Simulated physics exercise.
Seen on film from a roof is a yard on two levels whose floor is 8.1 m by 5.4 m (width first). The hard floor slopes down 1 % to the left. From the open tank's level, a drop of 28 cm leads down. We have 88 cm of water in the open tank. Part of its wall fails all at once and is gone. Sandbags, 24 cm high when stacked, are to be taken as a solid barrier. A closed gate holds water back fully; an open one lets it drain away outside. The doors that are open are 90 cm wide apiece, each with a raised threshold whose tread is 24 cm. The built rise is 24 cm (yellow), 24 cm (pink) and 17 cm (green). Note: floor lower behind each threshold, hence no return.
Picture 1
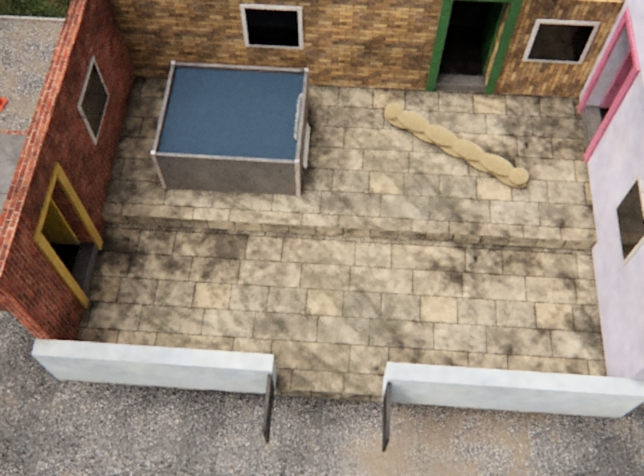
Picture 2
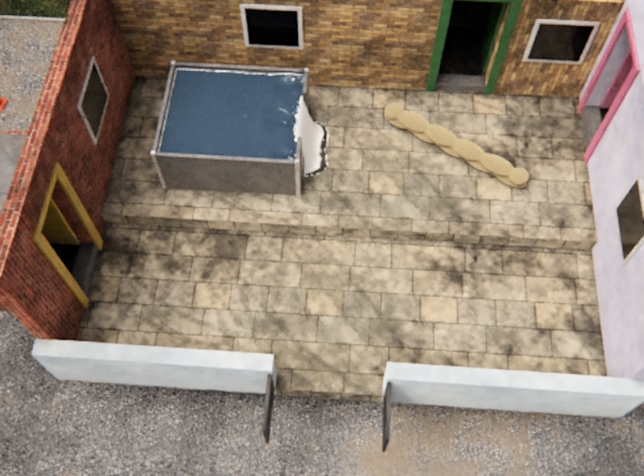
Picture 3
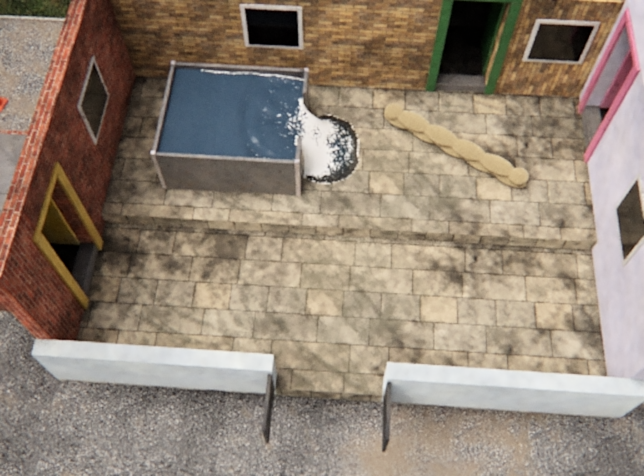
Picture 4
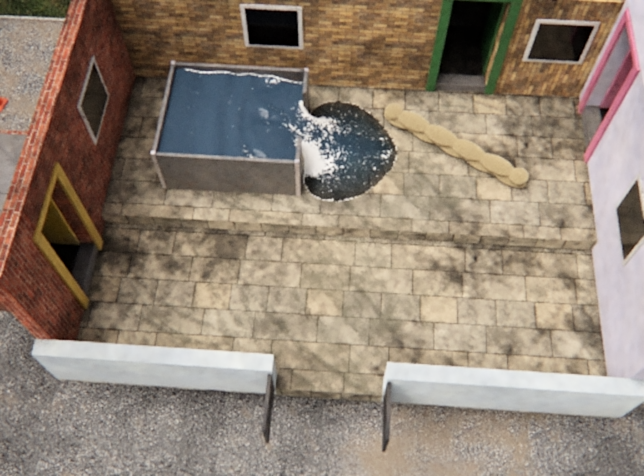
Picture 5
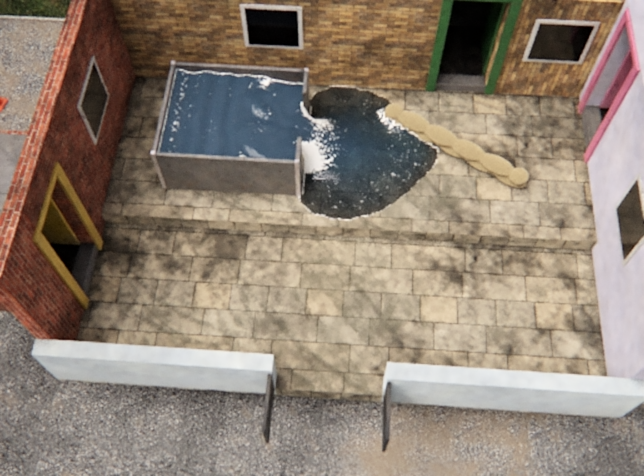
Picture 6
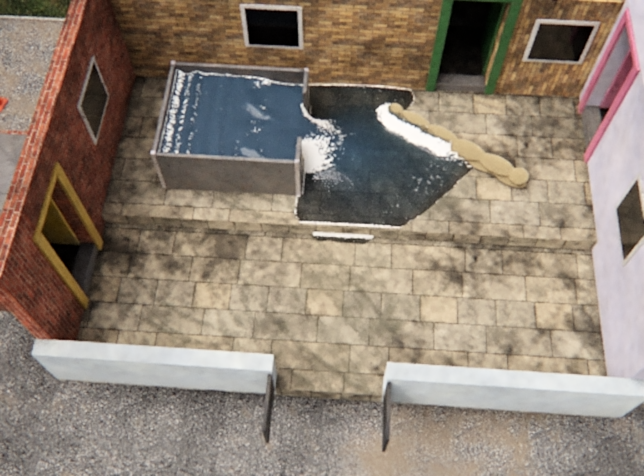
The video shows a paved yard seen from above, where water bursts through the right side of an open tank, spreads rightward across the upper level in a widening pool, and reaches a tan, lumpy barrier and the step's edge.
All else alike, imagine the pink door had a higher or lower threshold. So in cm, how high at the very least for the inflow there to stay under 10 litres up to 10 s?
At least 15 cm or so.
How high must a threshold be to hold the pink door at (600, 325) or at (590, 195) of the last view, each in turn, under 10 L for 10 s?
You'd want roughly 25 cm there first, then roughly 10.0 cm.
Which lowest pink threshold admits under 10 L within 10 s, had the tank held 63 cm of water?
Step height: Approx. 6.0 cm.
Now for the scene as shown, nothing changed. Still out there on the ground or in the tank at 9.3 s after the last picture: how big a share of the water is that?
Around 96 percent is still there.
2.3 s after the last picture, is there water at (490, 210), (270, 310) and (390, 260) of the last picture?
Going in order: Swamped, untouched, swamped.
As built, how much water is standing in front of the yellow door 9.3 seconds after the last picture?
About 19.0 centimetres.
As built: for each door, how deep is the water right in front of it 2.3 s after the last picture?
Depth at yellow 0 cm, at pink 20 cm, at green 7 cm.
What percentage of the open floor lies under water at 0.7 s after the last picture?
I'd say near 30 percent.
Then, 0.7 s after the last picture water covers 30 % of the floor, deepest (44 cm) near (315, 148); it has not reached the pink door.
Then, 2.3 s after the last picture water covers 50 % of the floor, deepest (52 cm) near (598, 393); 20 cm at the pink door, 0 litres in over its 24 cm threshold.
Then, 9.3 s after the last picture water covers 90 % of the floor, deepest (20 cm) near (84, 316); 5 cm at the pink door, 0 litres in over its 24 cm threshold.
At the pink door as built, the water peaked near 20 cm, 2.3 s after the last picture.
With a threshold of 13 cm, 21 litres would have come in within the 10 s; with 17.5 cm, 4 litres. So under 10 litres takes about 15 cm.
